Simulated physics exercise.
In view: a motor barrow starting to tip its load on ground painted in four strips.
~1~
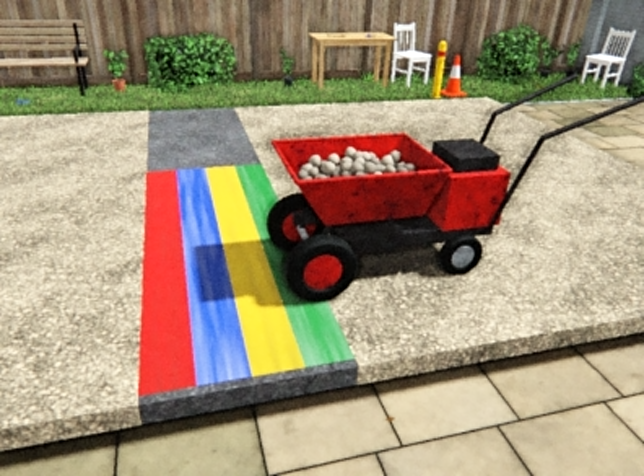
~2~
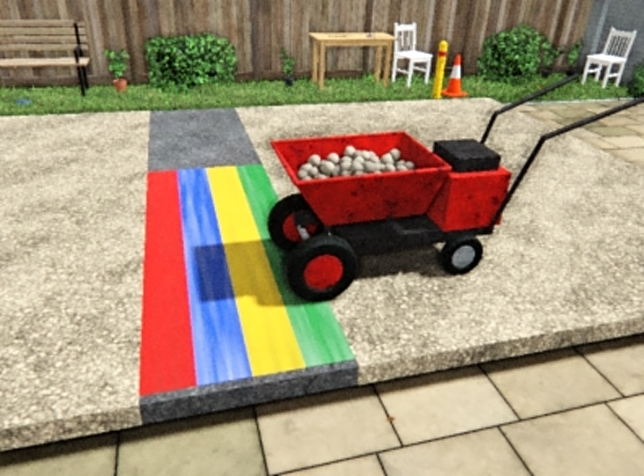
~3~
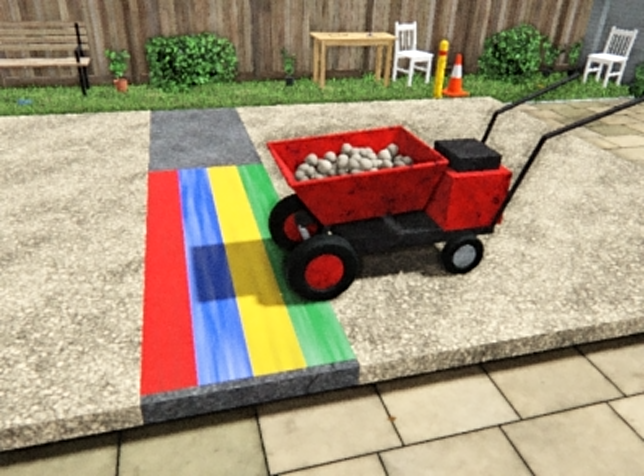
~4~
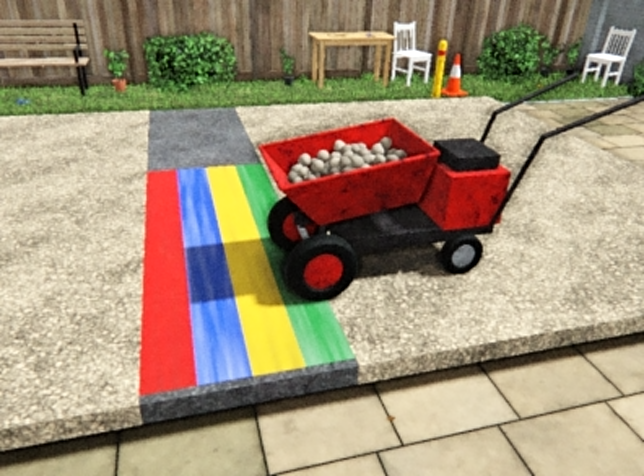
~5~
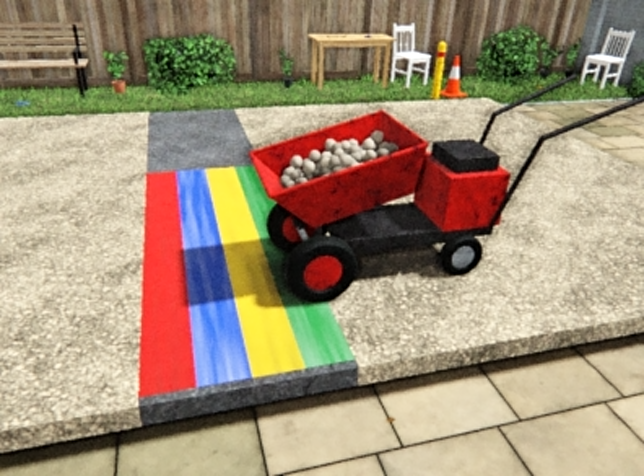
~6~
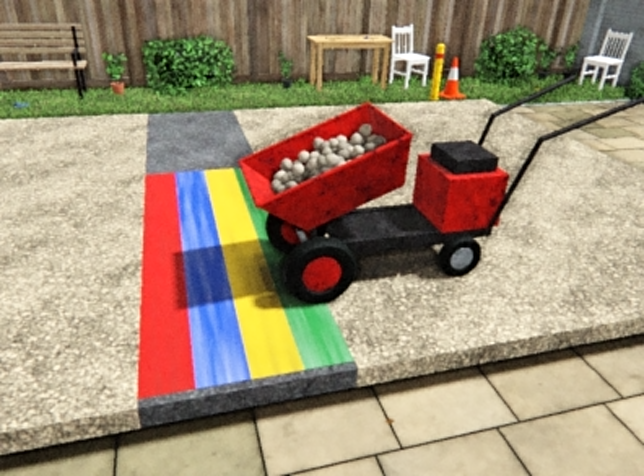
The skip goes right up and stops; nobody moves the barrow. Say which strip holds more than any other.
The red strip carries the most.
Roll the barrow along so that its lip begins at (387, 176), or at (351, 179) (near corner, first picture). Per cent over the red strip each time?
Roughly 10 per cent, and 20 per cent.
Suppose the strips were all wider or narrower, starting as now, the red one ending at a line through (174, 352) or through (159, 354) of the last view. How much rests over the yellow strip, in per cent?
About 0 and 0 per cent.
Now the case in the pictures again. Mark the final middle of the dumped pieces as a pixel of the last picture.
Roughly at (168, 288).
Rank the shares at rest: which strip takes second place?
In second place: That blue strip.
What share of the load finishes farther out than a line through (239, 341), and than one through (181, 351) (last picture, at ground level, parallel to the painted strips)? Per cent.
The first gives 90 %, the second 50 %.
Soon, skip tipped steeply; all in the skip.
A while on, skip tipped right over; most in the skip; a small part over the blue strip; a small part over the red strip; a stray few falling.
Towards the end, skip tipped right over; a small part in the skip; about a quarter over the blue strip; about a third over the red strip; about a quarter off the paint.
Finally, skip tipped right over; a small part in the skip; none over the green strip; none over the yellow strip; about a quarter over the blue strip; about a third over the red strip; about a quarter off the paint.
